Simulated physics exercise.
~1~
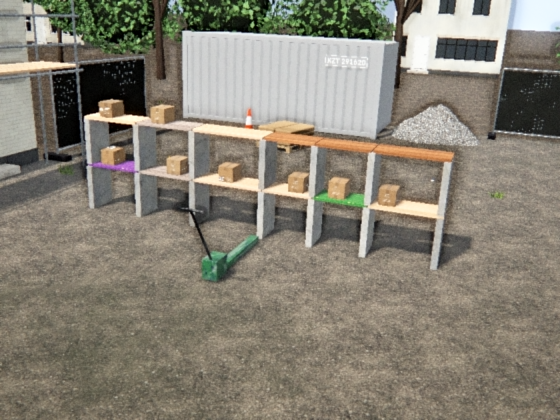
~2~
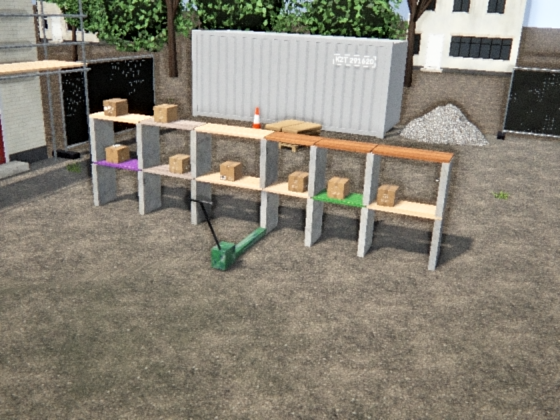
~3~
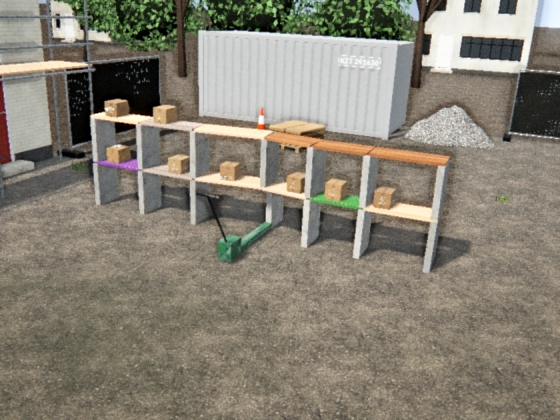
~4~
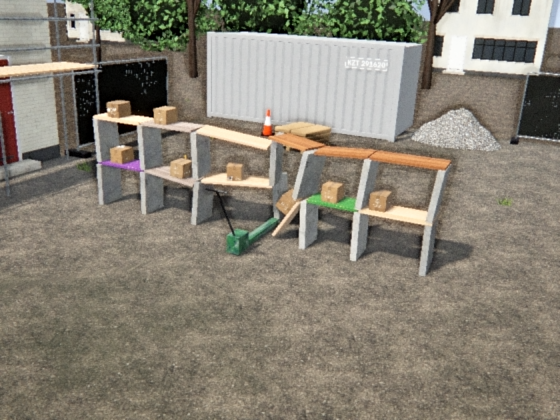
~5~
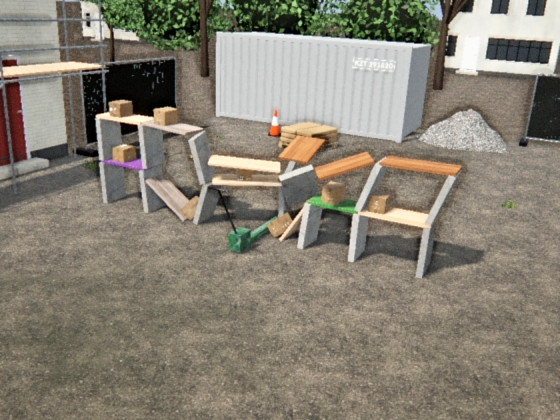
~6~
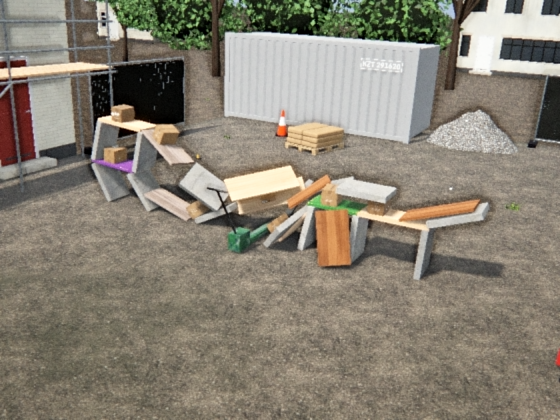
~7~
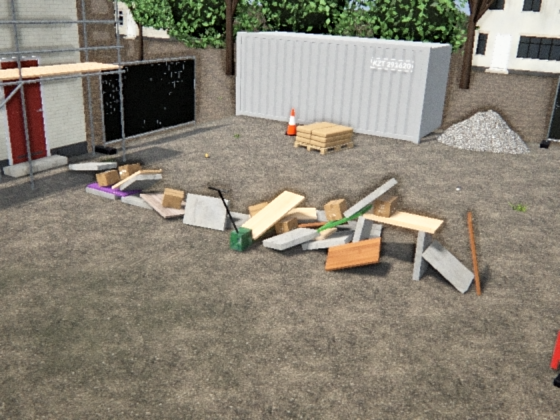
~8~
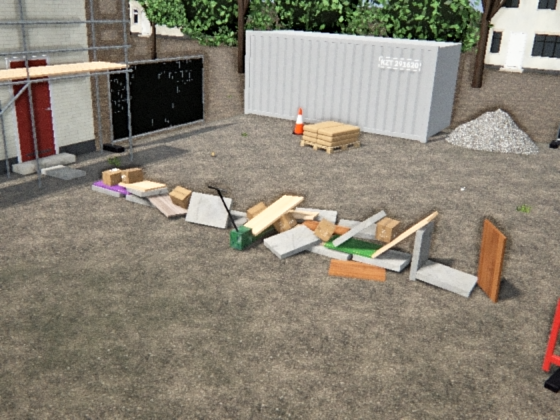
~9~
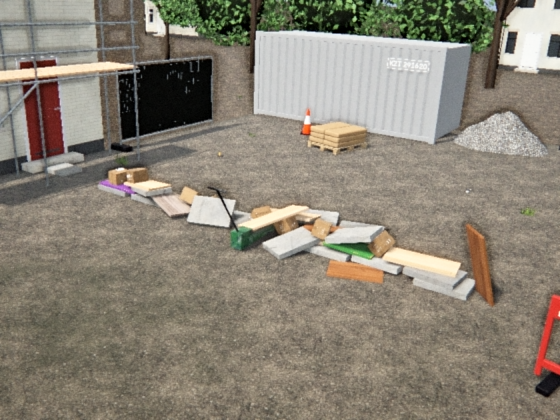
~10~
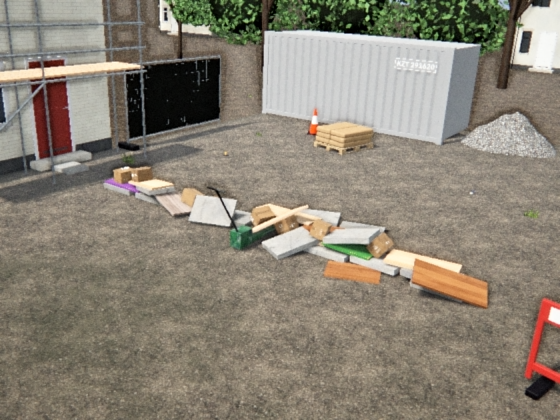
In the video, a green jack slides in at the foot of a two-tier row of boards on grey upright blocks holding cartons, and the middle sags before the spans on both sides topple, leaving everything in a low scattered heap on the ground.
